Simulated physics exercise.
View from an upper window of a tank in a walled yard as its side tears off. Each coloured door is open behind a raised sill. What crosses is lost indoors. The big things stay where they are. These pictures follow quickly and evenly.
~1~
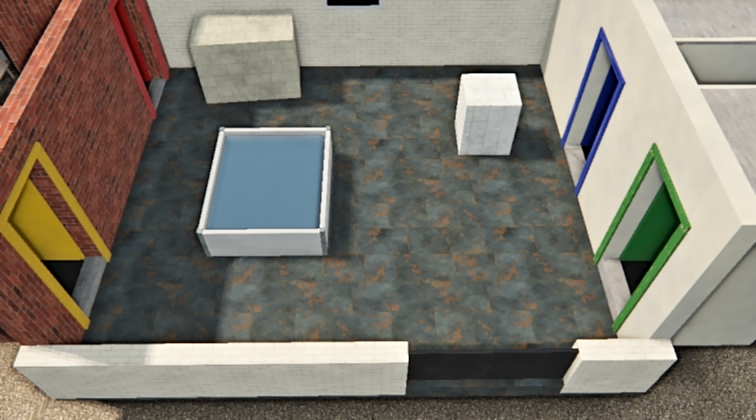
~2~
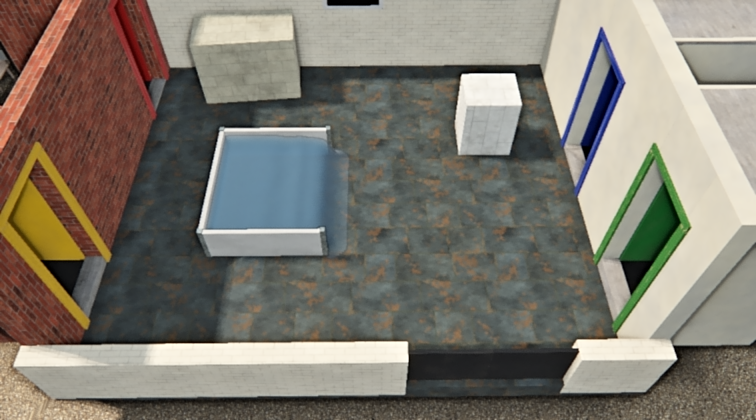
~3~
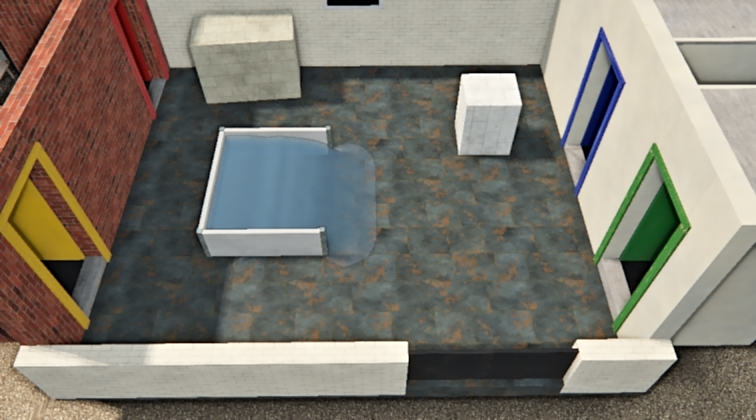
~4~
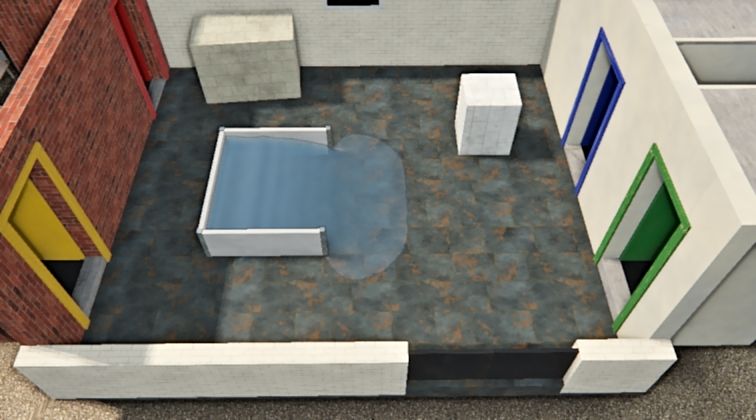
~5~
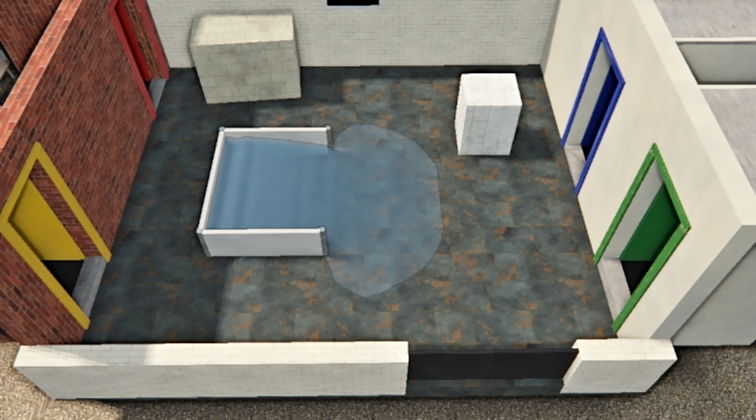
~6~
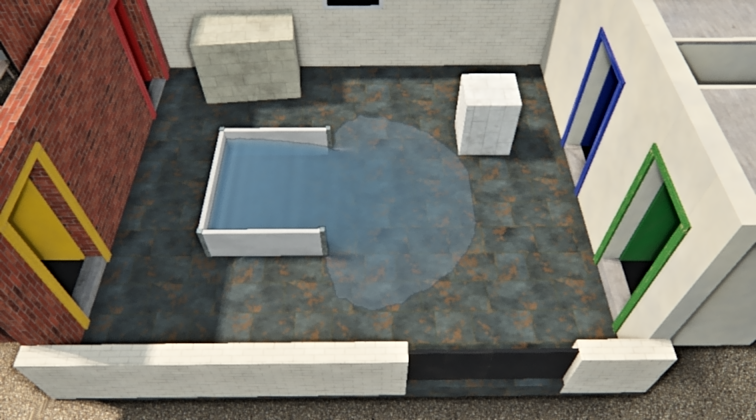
Walled yard with coloured doors and an open tank losing its right side, water pouring out and spreading rightward across the dark floor.
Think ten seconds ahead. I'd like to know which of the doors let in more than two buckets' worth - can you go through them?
At the end, the green door is going to stay inside the allowance; the blue door is going to overshoot the allowance; the yellow door is going to stay inside the allowance; the red door is going to stay inside the allowance.
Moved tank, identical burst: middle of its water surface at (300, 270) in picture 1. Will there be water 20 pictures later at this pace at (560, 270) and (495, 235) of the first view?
Hit, hit.
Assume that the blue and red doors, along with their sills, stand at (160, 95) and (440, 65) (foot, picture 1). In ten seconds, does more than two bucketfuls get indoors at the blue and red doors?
Blue door does not overflow; red door overflows.
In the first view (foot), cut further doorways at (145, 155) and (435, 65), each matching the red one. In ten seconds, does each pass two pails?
In order: Falls short, exceeds it.
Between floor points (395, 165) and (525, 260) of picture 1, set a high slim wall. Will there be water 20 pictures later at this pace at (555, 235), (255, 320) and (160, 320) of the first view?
Results in sequence: Swamped / bone-dry / bone-dry.
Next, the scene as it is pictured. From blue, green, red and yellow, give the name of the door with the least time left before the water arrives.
If you ask me, it's the blue-painted one.
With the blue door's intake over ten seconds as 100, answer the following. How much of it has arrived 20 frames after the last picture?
By then roughly 85 percent of the ten-second total is in.
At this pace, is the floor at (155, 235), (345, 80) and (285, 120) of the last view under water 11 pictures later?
In turn, the points end up high and dry, high and dry and high and dry.
A moment on, water covers 30 % of the floor; the green door not reached, the blue door wet at the sill, nothing in, the yellow door not reached, the red door not reached.
Next, water covers 45 % of the floor; the green door wet at the sill, nothing in, the blue door over two buckets in, the yellow door not reached, the red door not reached.
Then, water covers 50 % of the floor; the green door wet at the sill, nothing in, the blue door far over two buckets in, the yellow door not reached, the red door not reached.
Later, water covers 60 % of the floor; the green door wet at the sill, nothing in, the blue door far over two buckets in, the yellow door not reached, the red door not reached.
In the end, water covers 85 % of the floor; the green door wet at the sill, nothing in, the blue door far over two buckets in, the yellow door wet at the sill, nothing in, the red door not reached.
